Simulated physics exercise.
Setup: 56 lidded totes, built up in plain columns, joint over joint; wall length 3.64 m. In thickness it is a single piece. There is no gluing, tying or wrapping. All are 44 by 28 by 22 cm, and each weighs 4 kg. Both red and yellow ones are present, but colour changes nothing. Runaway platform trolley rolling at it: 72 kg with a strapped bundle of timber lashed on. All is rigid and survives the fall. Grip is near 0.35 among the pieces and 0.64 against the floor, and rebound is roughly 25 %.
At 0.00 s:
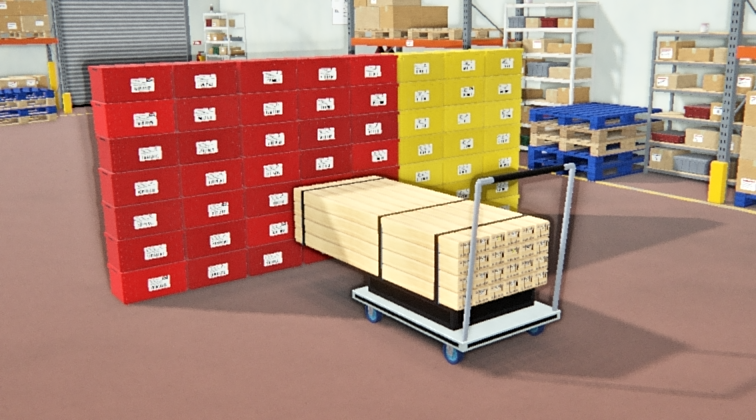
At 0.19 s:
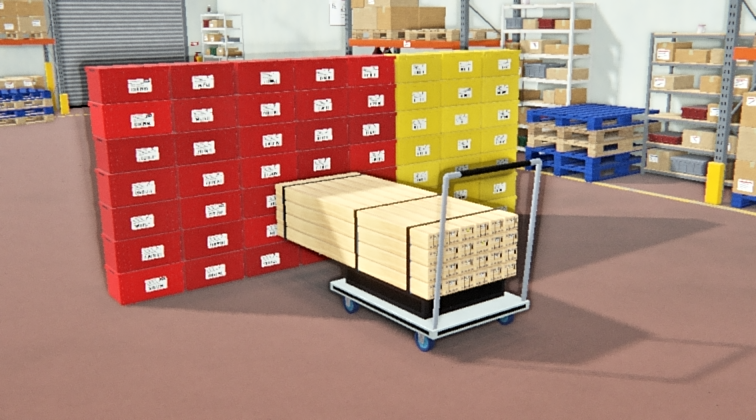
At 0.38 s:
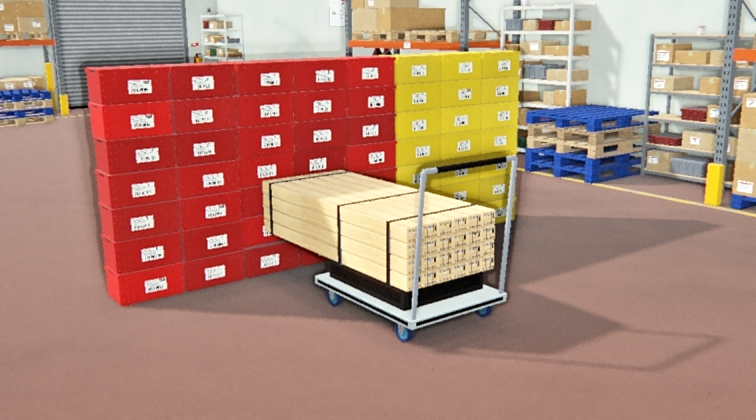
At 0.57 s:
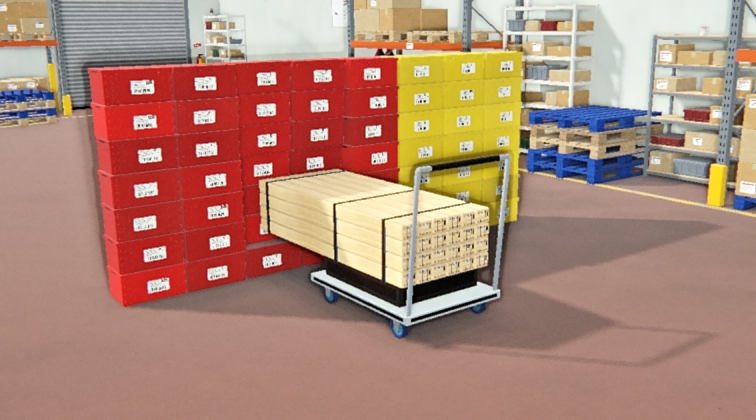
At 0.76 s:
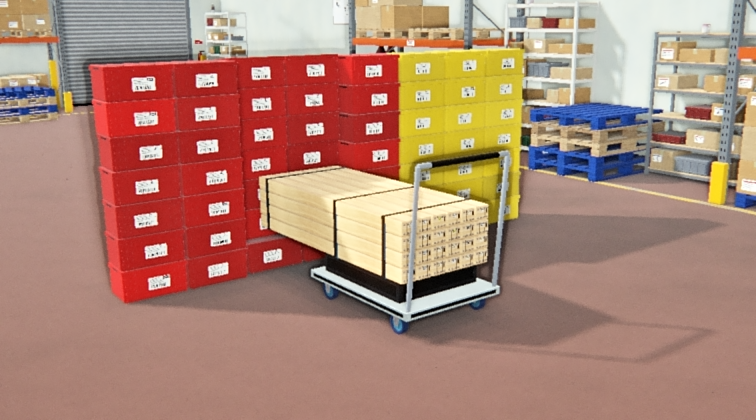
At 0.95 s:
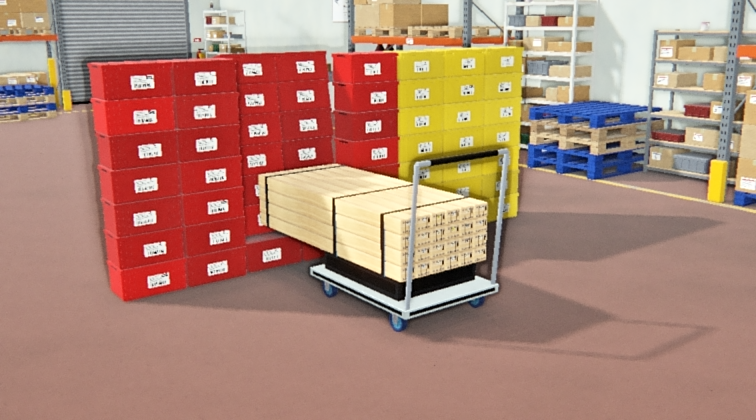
In this clip, a platform trolley carrying strapped pale timber beams rolls leftward into a wall of stacked red and yellow lidded totes, and the load pushes several red totes back, opening gaps between the columns while the stacks stay upright.
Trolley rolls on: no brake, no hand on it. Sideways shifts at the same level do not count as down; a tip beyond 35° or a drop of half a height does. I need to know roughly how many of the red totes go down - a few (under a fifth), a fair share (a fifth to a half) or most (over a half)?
A fair share, a fifth to a half.
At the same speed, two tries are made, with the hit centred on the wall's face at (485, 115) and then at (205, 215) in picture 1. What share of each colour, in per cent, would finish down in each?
You'd get yellow at 70 followed by 0, and red at 0 followed by 0 percent.
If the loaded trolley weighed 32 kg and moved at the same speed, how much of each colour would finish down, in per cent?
Result: Yellow 0 and red 0 in a hundred.
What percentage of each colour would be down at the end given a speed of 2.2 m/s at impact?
You'd end up with yellow at 0 per cent down and red at 30 per cent.
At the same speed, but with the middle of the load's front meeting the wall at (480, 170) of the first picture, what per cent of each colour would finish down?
Then yellow ends 60 per cent down and red 0 per cent.
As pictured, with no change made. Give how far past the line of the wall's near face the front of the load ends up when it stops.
Rest position: Approx. 15 centimetres beyond.
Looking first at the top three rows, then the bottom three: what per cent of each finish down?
The top part comes to 20 per cent, the bottom part to 20 per cent.
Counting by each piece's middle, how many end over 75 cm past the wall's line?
About 8 of them.
After 1.26 s, load 14 cm past the wall's line, stopped; 1 of the 35 red totes down (1 of 56 in all colours); top red tote unmoved.
After 1.58 s, load 13 cm past the wall's line, stopped; 12 of the 35 red totes down (12 of 56 in all colours); top red tote unmoved.
At rest (2.4 s), load 13 cm past the wall's line, stopped; 12 of the 35 red totes down (12 of 56 in all colours); top red tote unmoved; top yellow tote unmoved. That is 34 per cent. As the last picture would show them, middles, top red tote near (131, 80), top yellow tote near (413, 65).
